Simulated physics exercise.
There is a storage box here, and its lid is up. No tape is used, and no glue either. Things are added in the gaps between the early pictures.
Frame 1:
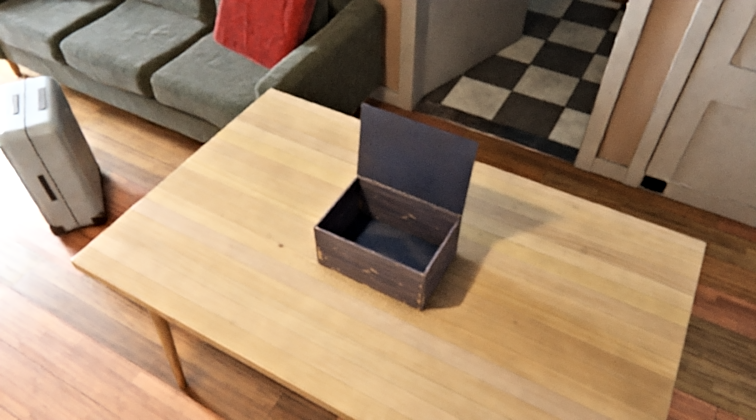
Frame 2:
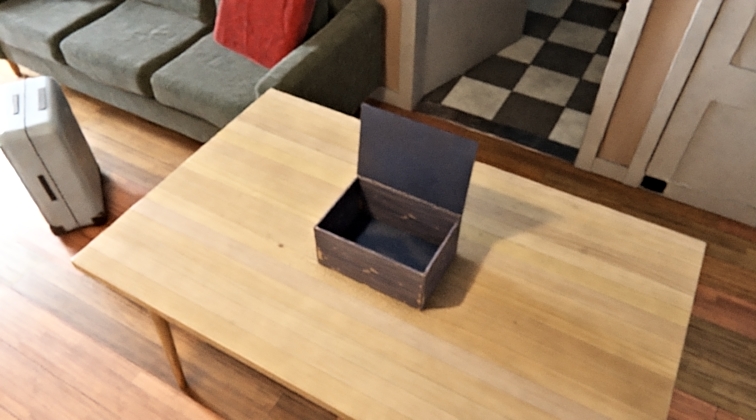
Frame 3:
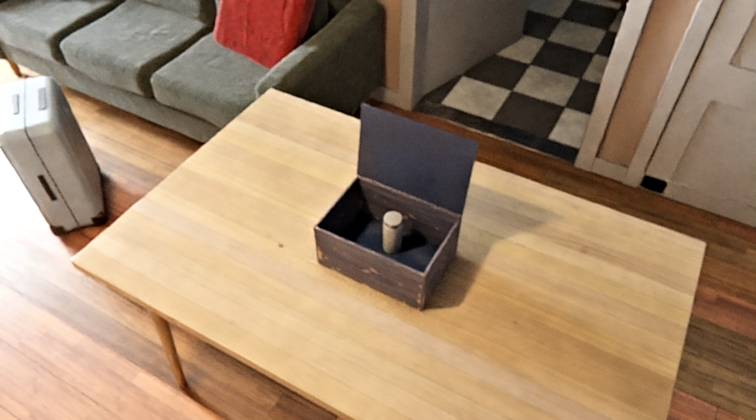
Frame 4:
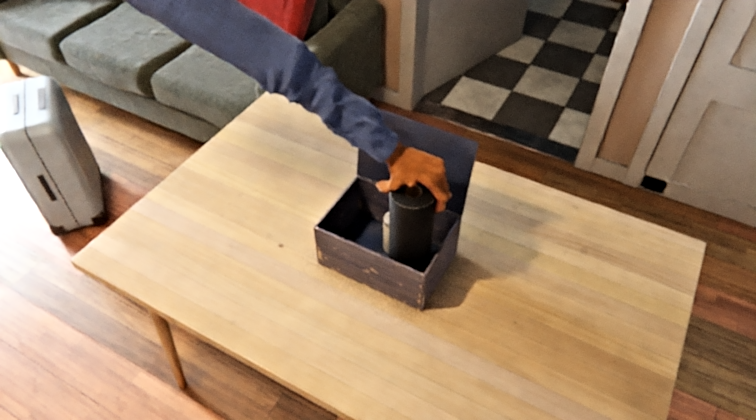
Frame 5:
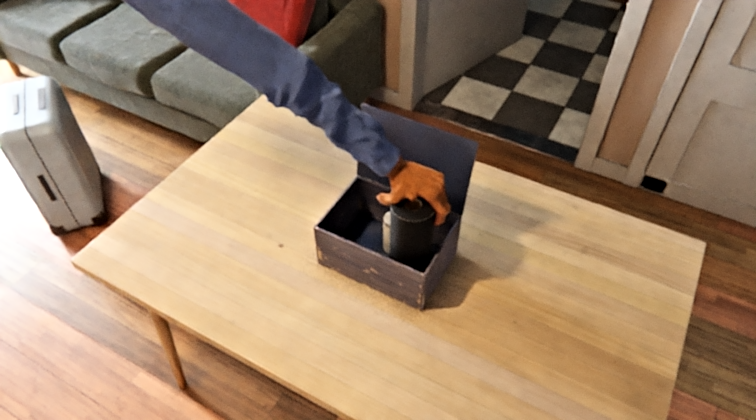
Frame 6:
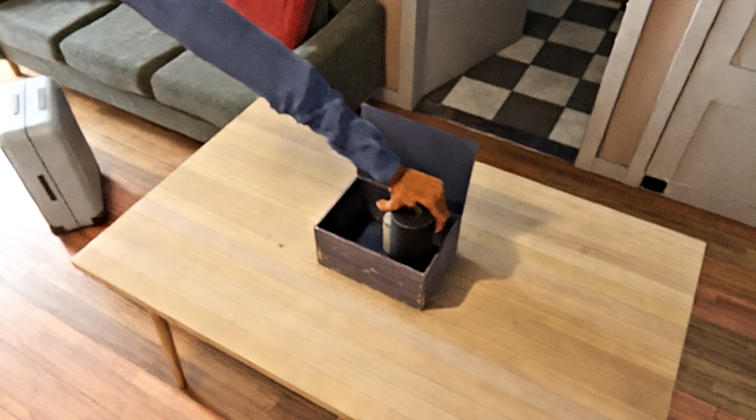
A hand lowers a black roll into the open box beside a small pale shaker.
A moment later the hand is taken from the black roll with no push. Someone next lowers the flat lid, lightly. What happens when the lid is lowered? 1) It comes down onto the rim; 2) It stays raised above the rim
Answer: 2.
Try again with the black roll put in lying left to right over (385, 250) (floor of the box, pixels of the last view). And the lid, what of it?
Then it comes fully down.
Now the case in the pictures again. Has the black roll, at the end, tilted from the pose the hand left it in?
Well, the black roll stays just as set.
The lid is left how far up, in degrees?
About 55° above the rim.
Then, 1.20 s later than the last frame, lid starting down.
Then, 1.60 s later than the last frame, lid 57° above the rim.
Then, 3.80 s later than the last frame, lid 55° above the rim.
When it is over, lid 56° above the rim; both as before. End places, in pixels of the last picture, black roll near (413, 242).
